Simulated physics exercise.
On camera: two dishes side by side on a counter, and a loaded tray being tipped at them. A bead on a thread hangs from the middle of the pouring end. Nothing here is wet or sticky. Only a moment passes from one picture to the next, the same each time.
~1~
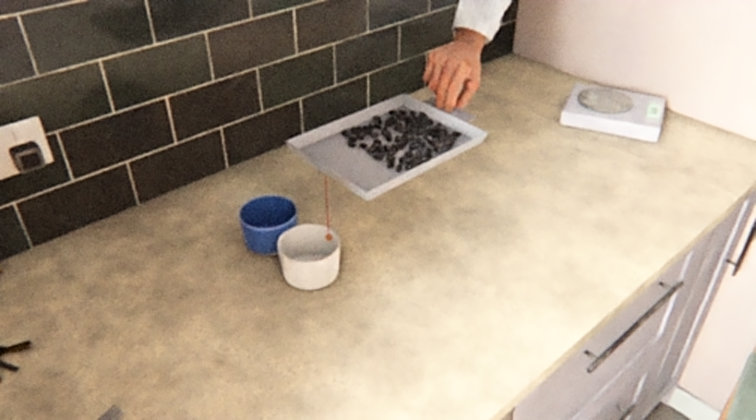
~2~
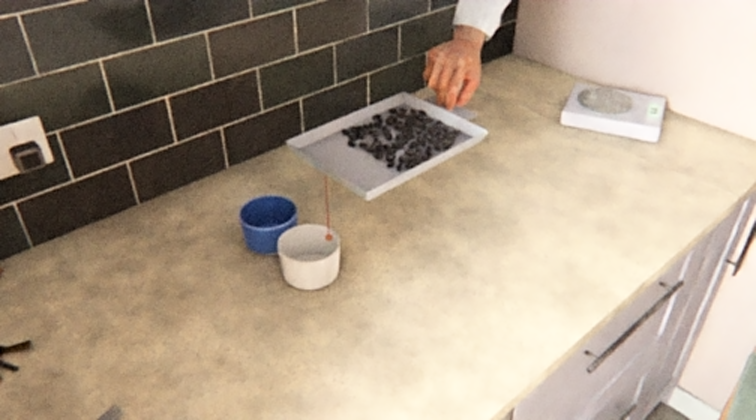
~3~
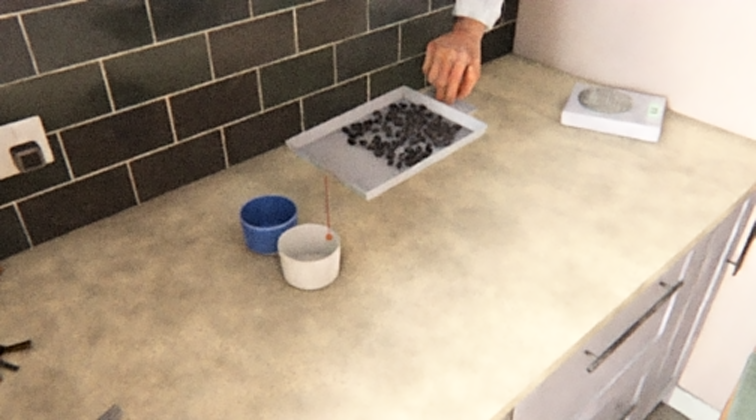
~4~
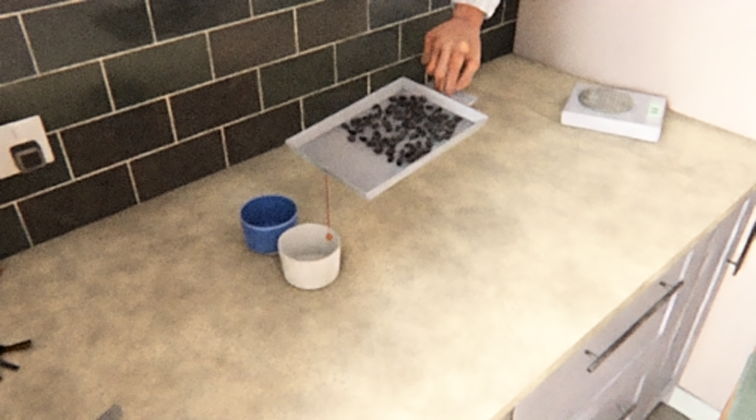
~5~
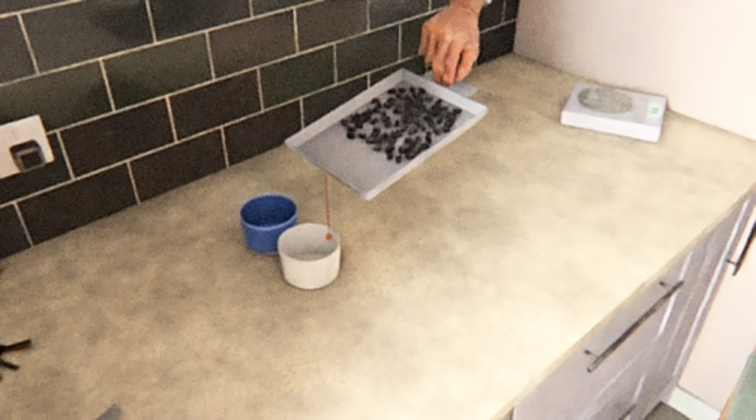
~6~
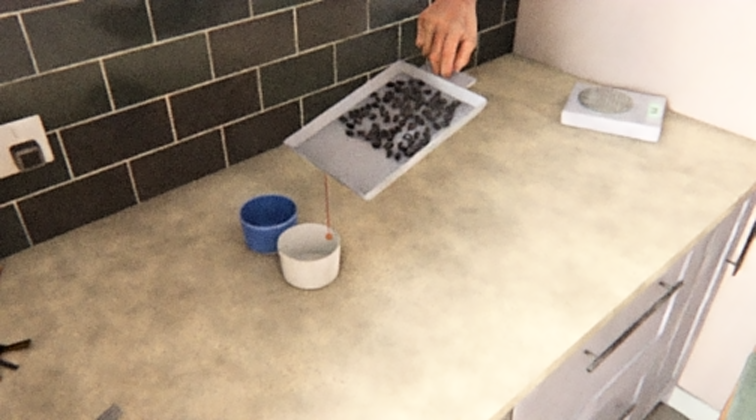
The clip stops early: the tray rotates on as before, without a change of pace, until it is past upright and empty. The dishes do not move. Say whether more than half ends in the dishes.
The two hold less than half of the load.
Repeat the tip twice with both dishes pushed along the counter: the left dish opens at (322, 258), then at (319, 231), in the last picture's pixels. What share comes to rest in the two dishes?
Near 60 % and 20 %.
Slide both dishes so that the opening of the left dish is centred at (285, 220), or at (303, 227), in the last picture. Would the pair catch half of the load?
First under half, then less than half.
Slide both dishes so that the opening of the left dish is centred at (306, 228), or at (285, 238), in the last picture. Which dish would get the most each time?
In turn: The right one; the right-hand dish.
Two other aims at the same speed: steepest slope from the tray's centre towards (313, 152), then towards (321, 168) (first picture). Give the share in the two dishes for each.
About 50 and 60 per cent.
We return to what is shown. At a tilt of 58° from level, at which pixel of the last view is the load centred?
Around (335, 167).
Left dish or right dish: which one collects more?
More ends in the right-hand dish.
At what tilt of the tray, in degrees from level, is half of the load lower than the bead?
Near 110 degrees.
Soon, tray tipped steeply; nearly all on the tray; a small part in the air.
A while on, tray tipped right over; most on the tray; a small part in the right dish; a small part outside both; a small part in the air.
Towards the end, tray tipped past a quarter turn; about a quarter in the right dish; most outside both.
Finally, tray tipped past a quarter turn; about a quarter in the right dish; none in the left dish; most outside both.
